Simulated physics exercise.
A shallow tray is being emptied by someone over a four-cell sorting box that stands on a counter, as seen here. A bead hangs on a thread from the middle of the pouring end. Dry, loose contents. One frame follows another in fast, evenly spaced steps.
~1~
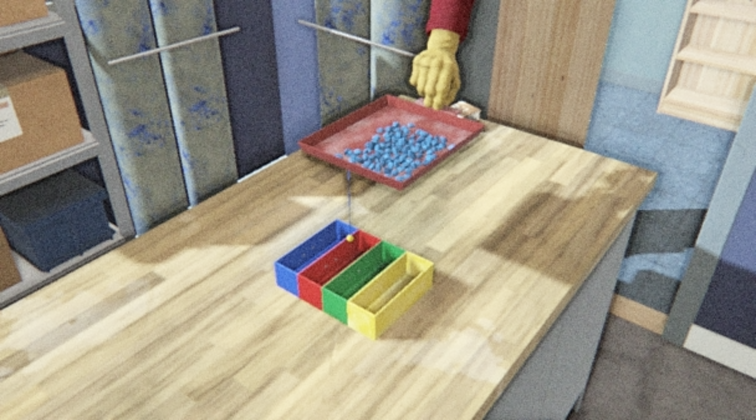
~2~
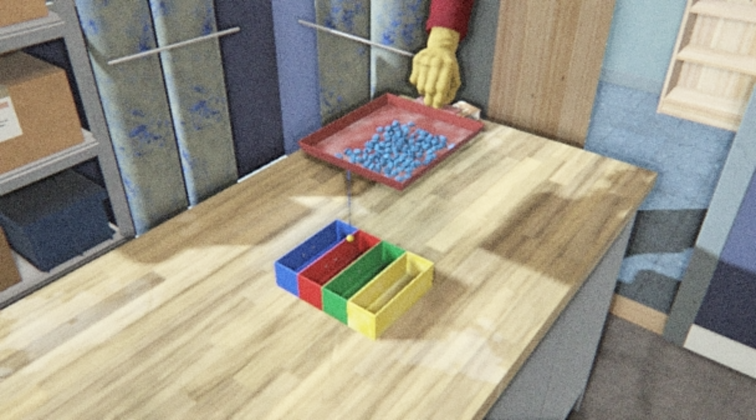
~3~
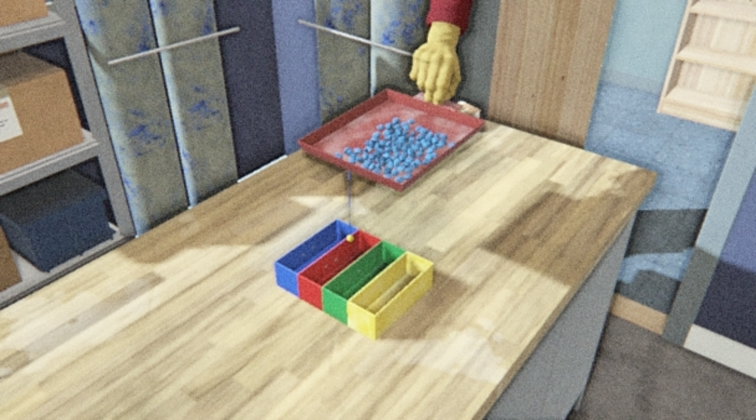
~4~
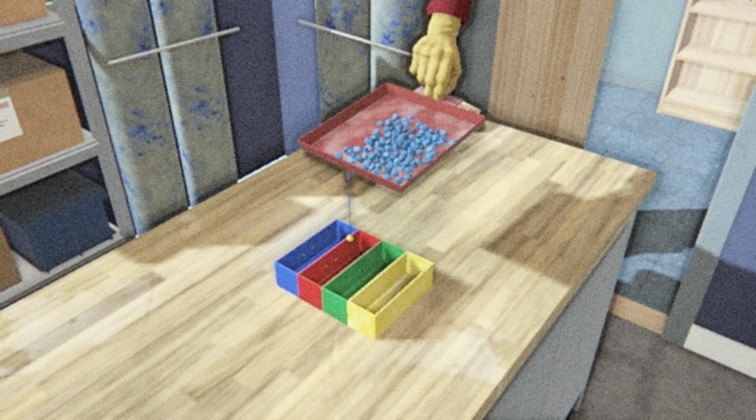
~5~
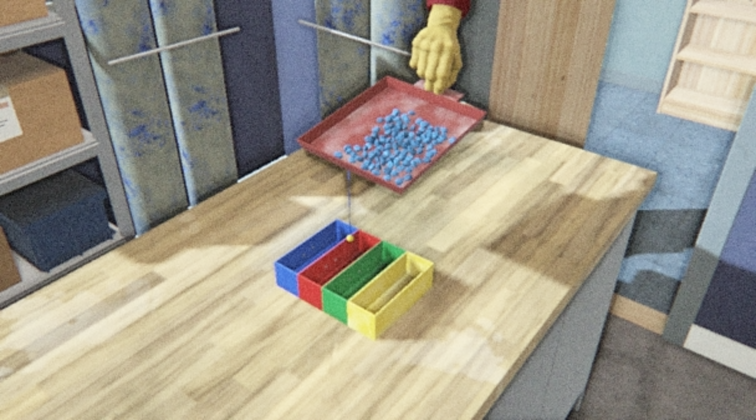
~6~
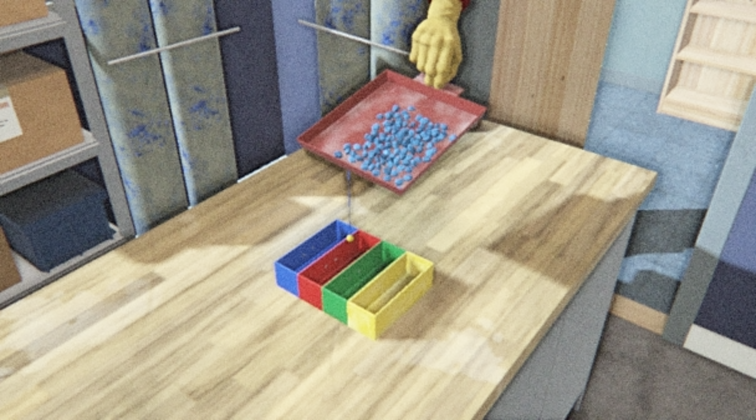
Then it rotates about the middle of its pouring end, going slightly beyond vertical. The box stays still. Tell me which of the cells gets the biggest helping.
The biggest helping lands in the yellow cell.
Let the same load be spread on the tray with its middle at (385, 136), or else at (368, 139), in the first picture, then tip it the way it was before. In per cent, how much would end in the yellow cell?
Shares: 50 % for the first, 40 % for the second.
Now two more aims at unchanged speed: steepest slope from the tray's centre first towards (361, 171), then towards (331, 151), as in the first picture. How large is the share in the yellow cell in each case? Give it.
Roughly 20 % in the first case and 0 % in the second.
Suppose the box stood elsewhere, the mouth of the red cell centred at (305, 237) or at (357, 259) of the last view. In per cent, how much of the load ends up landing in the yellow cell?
10 % and 30 %.
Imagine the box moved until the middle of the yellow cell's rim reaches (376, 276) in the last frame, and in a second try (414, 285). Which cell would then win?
That yellow cell; green.
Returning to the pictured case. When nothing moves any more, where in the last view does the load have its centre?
About (389, 298).
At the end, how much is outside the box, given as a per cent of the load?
That comes to some 0 per cent.
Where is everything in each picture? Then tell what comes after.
Corners of the pouring end at (303, 142) and (402, 180), level; middle of the load at (401, 149), aquarium stones; bead on its thread at (350, 238); blue cell at (287, 278); red cell at (310, 291); green cell at (335, 304); yellow cell at (362, 319), in the first frame.
Corners of the pouring end at (303, 141) and (402, 180), level; middle of the load at (401, 149), in the second frame.
Corners of the pouring end at (303, 141) and (402, 181), tipped barely, lowest at the right corner; middle of the load at (401, 147), in the third frame.
Corners of the pouring end at (303, 140) and (401, 183), tipped a little, lowest at the right corner; middle of the load at (401, 145), in the fourth frame.
Corners of the pouring end at (302, 139) and (401, 185), tipped a little, lowest at the right corner; middle of the load at (401, 143), in the fifth frame.
Corners of the pouring end at (302, 138) and (401, 186), tipped a little, lowest at the right corner; middle of the load at (401, 141); blue cell at (287, 278); red cell at (310, 291); green cell at (335, 304); yellow cell at (362, 319), in the sixth frame.
Soon after the last picture, tray tipped steeply; nearly all on the tray; a stray few in the yellow cell.
A little later, tray tipped right over; a small part on the tray; about half in the yellow cell; about a quarter in the green cell; a stray few in the red cell; a stray few in the blue cell; about a quarter falling or outside the box.
Later still, tray tipped past a quarter turn; about two thirds in the yellow cell; about a quarter in the green cell; a stray few in the red cell; a stray few in the blue cell; a stray few falling or outside the box.
At rest, tray tipped past a quarter turn; about two thirds in the yellow cell; about a quarter in the green cell; a stray few in the red cell; a stray few in the blue cell; a stray few outside the box.
